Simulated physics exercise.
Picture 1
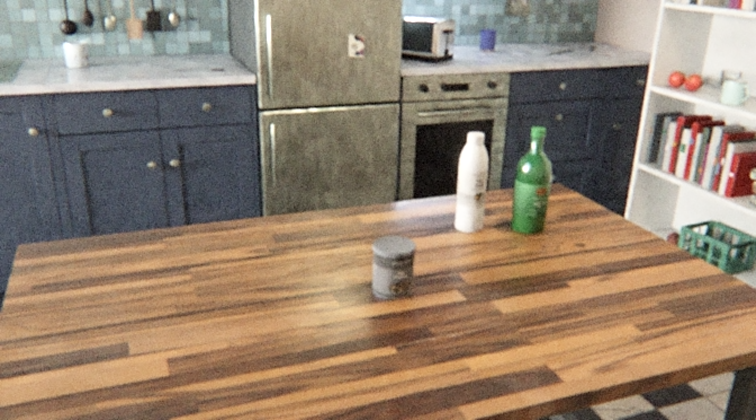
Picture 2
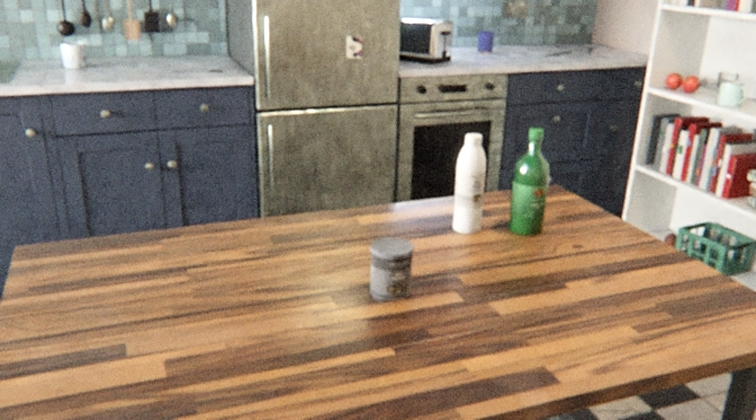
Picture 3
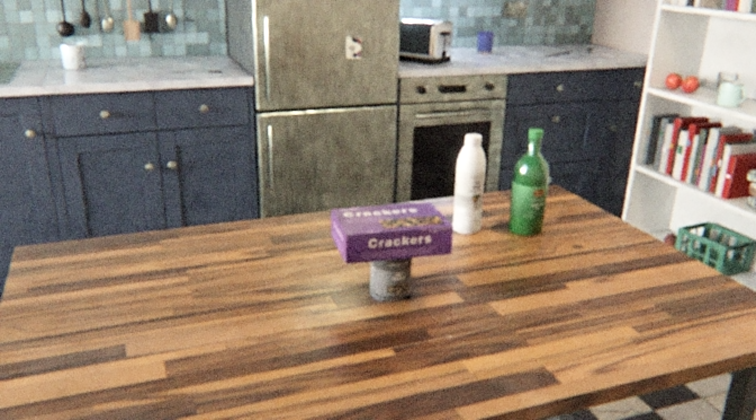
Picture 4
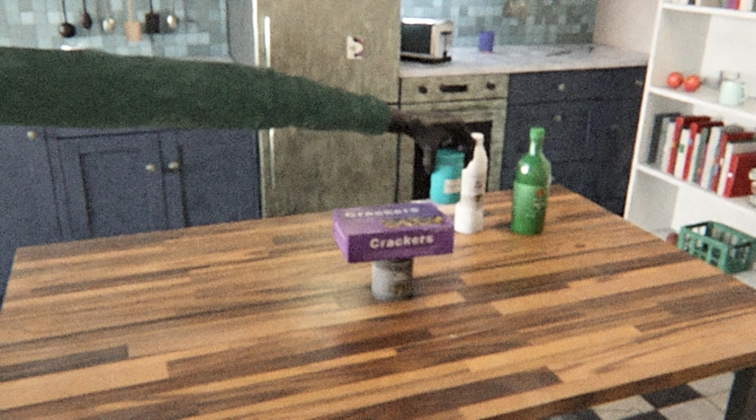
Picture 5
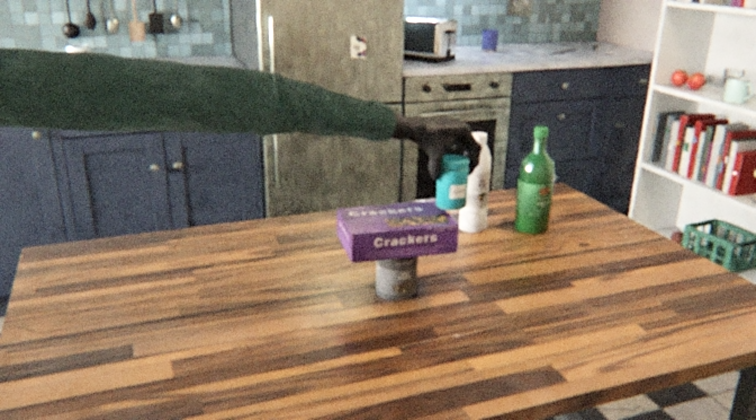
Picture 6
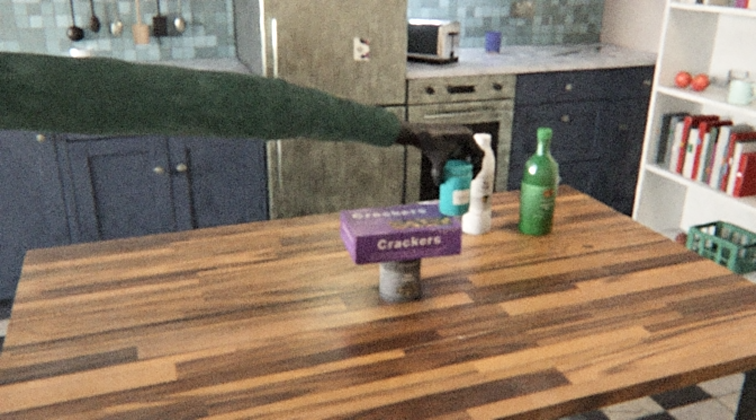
A purple crackers box appeared on top of the small grey pot on the wooden table, then a dark-sleeved arm reached in from the left and lowered a turquoise jar behind the box.
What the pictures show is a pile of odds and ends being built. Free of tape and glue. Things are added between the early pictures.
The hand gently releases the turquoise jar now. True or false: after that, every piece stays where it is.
False.
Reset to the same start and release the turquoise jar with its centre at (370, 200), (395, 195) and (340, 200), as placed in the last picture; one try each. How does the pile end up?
Outcomes in order: No collapse, no collapse, a collapse.
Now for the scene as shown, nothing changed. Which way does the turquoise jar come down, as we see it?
It heads rightwards.
Then, 0.30 s later than the last frame, turquoise jar now fallen.
Then, 0.40 s later than the last frame, things are still on the move.
Then, 0.50 s later than the last frame, as before.
When it is over, fallen, turquoise jar; the other 4 as before. End places, in pixels of the last picture, turquoise jar near (486, 267). The pile comes apart.
